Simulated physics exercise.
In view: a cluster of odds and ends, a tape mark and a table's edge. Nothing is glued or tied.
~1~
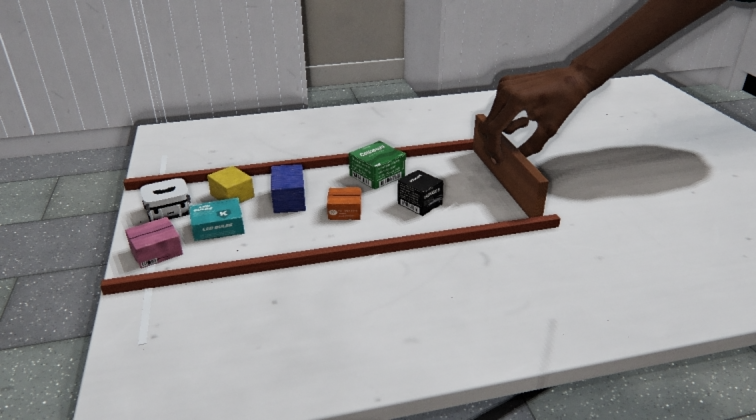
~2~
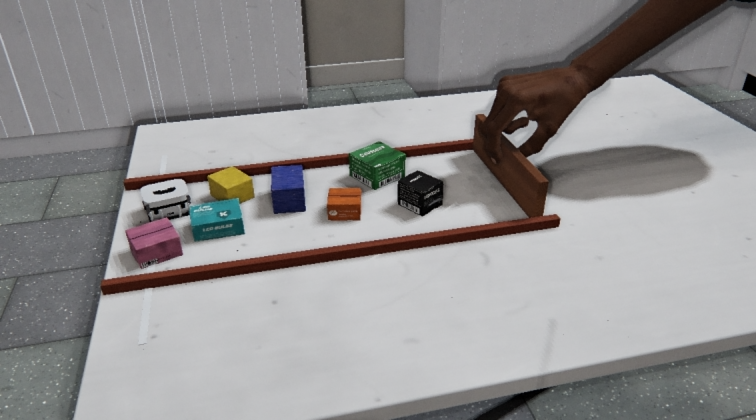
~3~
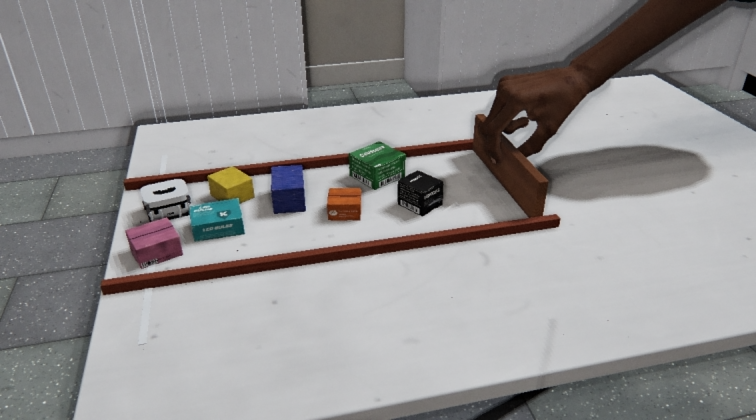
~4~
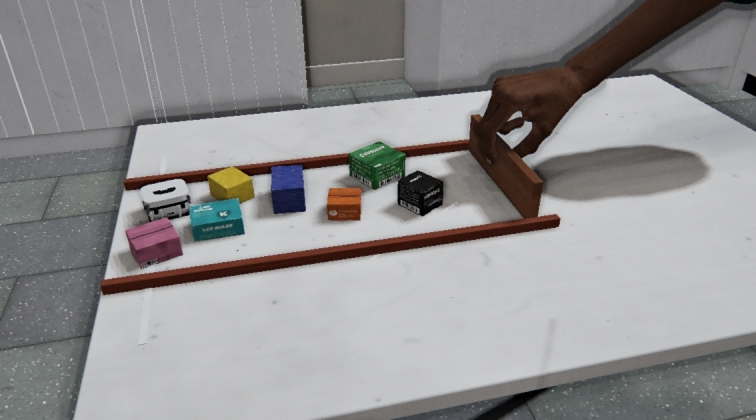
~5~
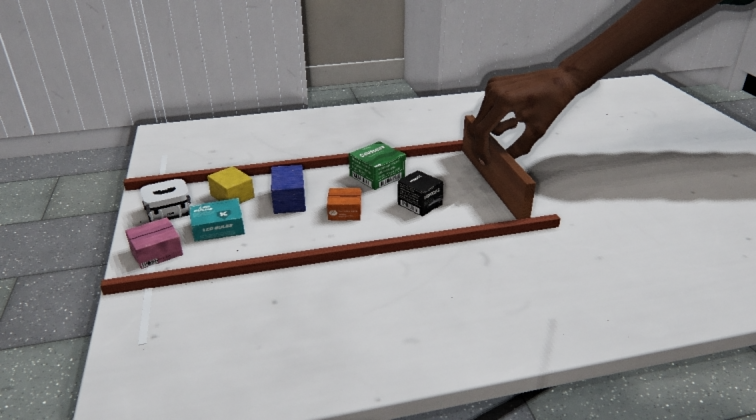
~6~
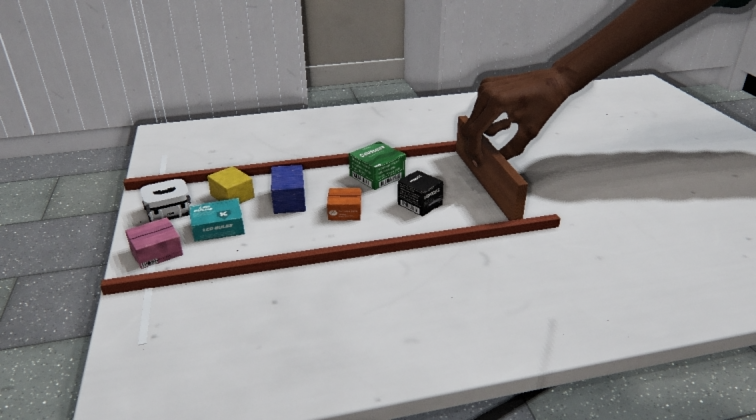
A hand held a wooden board upright between two red-brown rails on a white table, then slid it slightly left toward a scattered group of colourful boxes, which all stayed still.
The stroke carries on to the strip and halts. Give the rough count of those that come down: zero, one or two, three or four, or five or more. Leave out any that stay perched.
Here the number that fall off is five or more.
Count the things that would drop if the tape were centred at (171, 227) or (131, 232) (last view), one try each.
It would be 5 and 7.
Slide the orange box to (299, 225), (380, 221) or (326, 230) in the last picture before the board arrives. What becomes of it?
In that order, it is kept; does not fall; remains up.
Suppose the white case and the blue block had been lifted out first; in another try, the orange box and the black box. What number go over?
Fallen: 3, and 3 in the other try.
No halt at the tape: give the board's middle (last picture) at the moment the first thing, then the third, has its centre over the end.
At (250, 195) for the first, at (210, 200) for the third.
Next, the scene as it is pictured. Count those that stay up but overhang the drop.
1 of them.
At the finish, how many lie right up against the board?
2 of them.
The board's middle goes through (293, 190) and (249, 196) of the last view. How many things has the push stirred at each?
At the one place 8, at the other 8.
A little later, none off yet; pink box at rest near (154, 243); white case at rest near (167, 201); turquoise box at rest near (217, 220).
When it is over, the number that fall off is five or more; down, orange box, blue block, yellow block, turquoise box, white case and pink box.
